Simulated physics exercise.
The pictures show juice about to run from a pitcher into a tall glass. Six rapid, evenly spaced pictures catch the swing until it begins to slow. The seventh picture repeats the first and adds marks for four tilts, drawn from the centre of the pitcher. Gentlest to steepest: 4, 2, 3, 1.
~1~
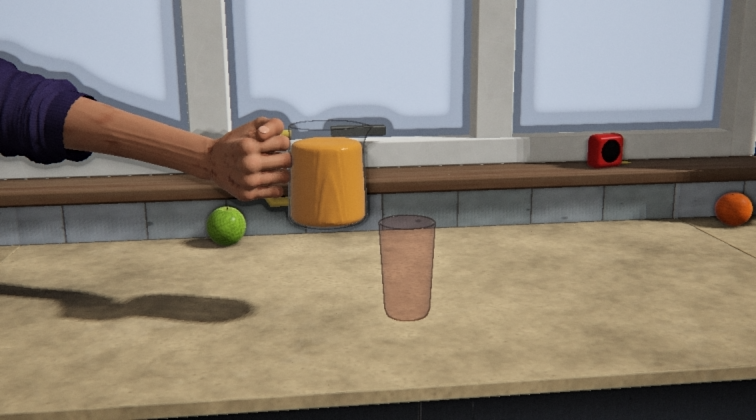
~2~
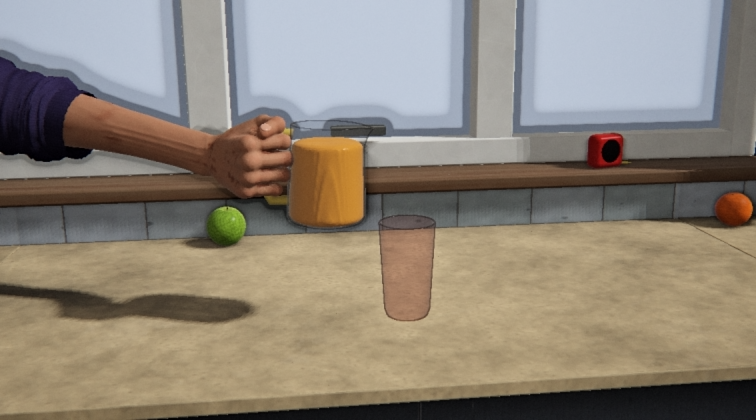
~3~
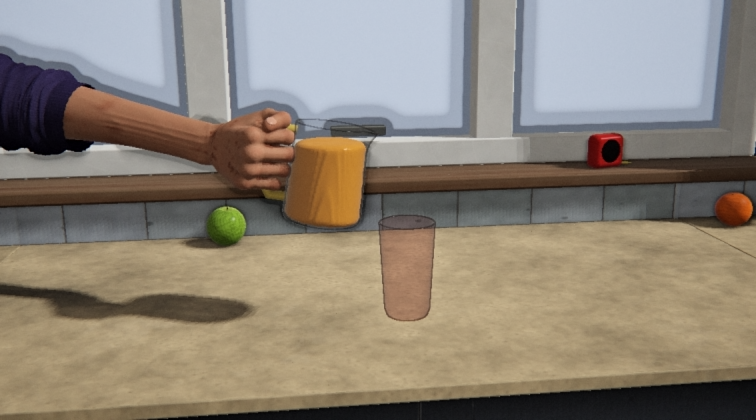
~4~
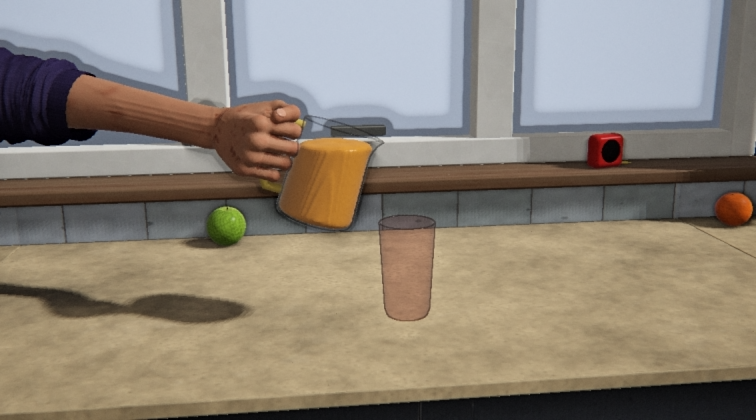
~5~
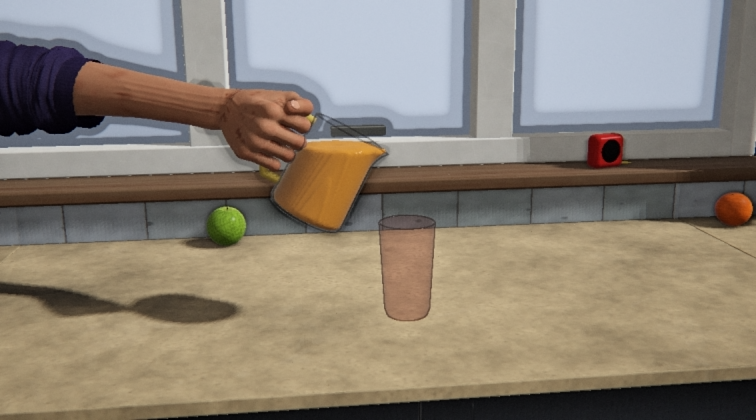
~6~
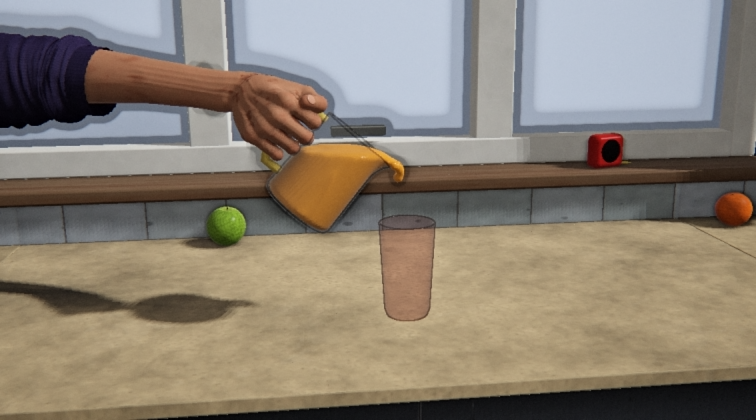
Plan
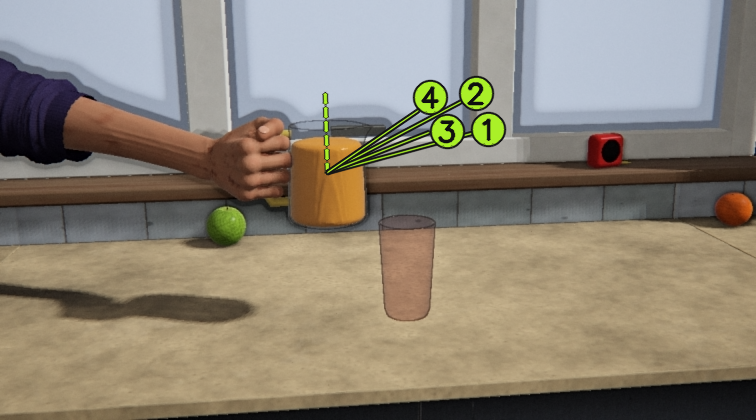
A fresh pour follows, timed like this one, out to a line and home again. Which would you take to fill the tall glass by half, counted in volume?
Best: 4.
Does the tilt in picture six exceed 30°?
Yes.
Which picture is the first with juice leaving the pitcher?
In picture 6.
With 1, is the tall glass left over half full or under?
Over half.
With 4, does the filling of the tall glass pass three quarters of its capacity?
No, less.
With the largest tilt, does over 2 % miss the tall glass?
Yes.
On the marked copy, 1 at (471, 133); 2 at (460, 101); 3 at (428, 132); 4 at (418, 110).
With 1, the tall glass ends with about 88 % of what it can hold; 10 % of the juice is spilt.
With 2, the tall glass ends with about 66 % of what it can hold.
With 3, the tall glass ends with about 86 % of what it can hold.
With 4, the tall glass ends with about 48 % of what it can hold.
